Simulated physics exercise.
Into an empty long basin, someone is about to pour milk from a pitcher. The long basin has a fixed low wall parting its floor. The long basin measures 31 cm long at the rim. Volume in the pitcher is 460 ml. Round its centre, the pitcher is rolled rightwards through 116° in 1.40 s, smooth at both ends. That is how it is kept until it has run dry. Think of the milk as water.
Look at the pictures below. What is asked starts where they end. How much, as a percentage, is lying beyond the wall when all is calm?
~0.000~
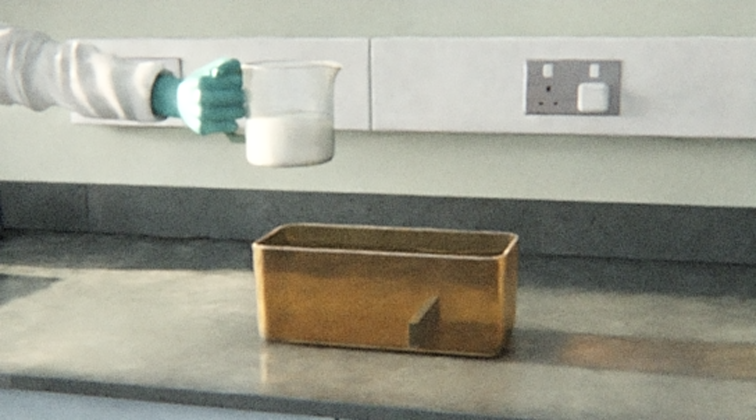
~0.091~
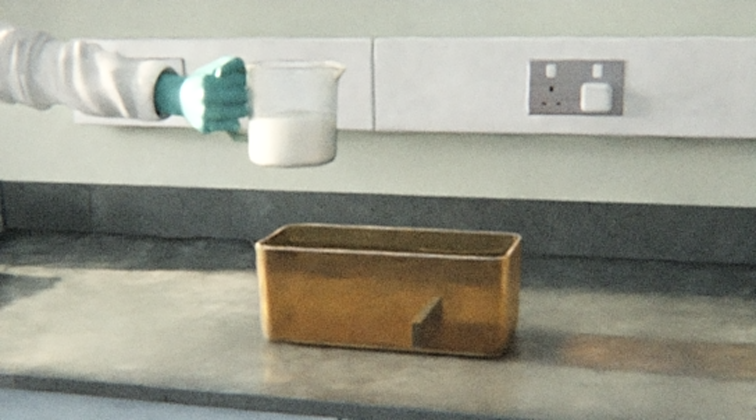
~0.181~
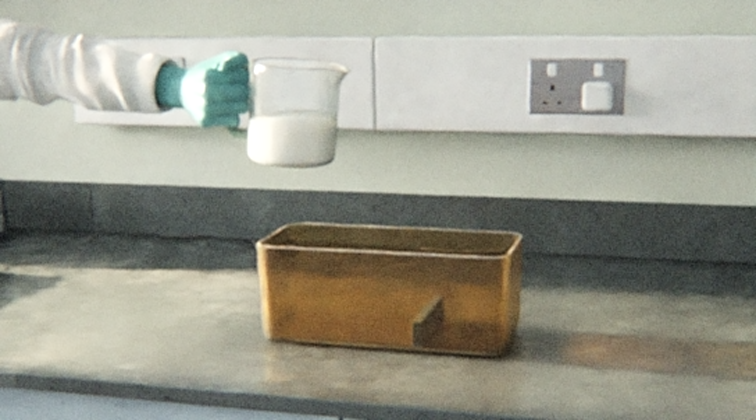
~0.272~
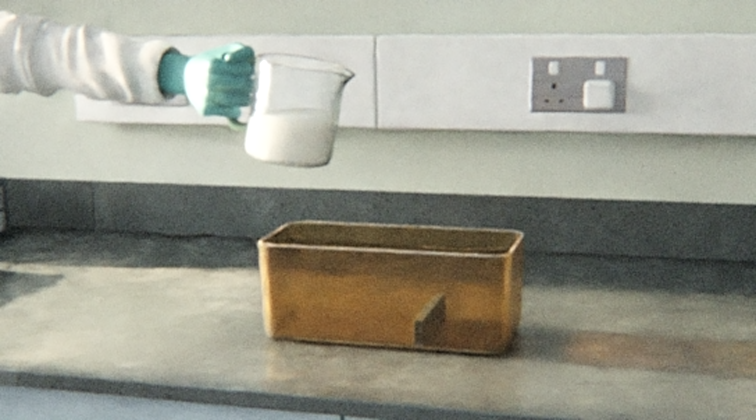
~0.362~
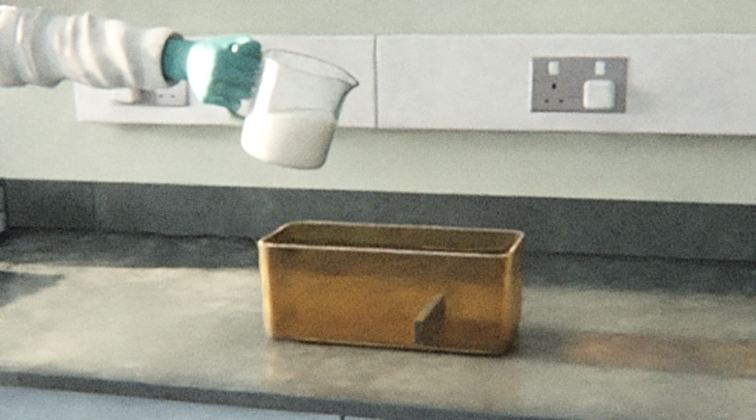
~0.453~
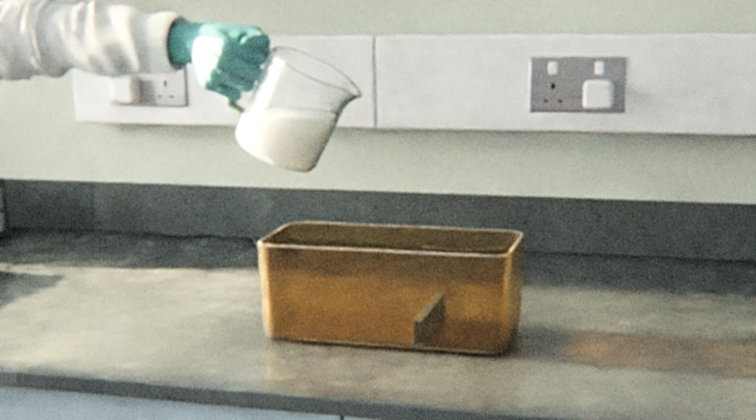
Around 7 per cent lies beyond the wall.
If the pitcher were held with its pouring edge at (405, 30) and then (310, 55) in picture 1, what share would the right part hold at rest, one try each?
Try 1: Approx. 65 %; try 2: Approx. 15 %.
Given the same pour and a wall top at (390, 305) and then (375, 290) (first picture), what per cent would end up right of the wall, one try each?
Result: 55 per cent, then 80 per cent.
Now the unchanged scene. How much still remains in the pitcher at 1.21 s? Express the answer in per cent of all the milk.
18 %.
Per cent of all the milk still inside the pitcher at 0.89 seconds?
About 82 per cent.
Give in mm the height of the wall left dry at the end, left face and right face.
Left roughly 16 mm; right roughly 30 mm.
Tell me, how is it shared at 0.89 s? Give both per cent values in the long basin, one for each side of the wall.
I'd say some 2 in a hundred on the left and 0 on the right.
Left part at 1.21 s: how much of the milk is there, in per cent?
Roughly 62 in a hundred.
After 0.89 s the tilt is 82° and 81 per cent is still to pour, 2 is left of the wall and 0 right of it.
After 1.21 s the tilt is 111° and 17 per cent is still to pour, 63 is left of the wall and 1 right of it.
After 1.54 s the tilt is 116° and 0 per cent is still to pour, 91 is left of the wall and 6 right of it.
After 1.90 s the tilt is 116° and 0 per cent is still to pour, 91 is left of the wall and 7 right of it.
In the end 91 per cent lies left of the wall, 7 right of it and 2 outside.
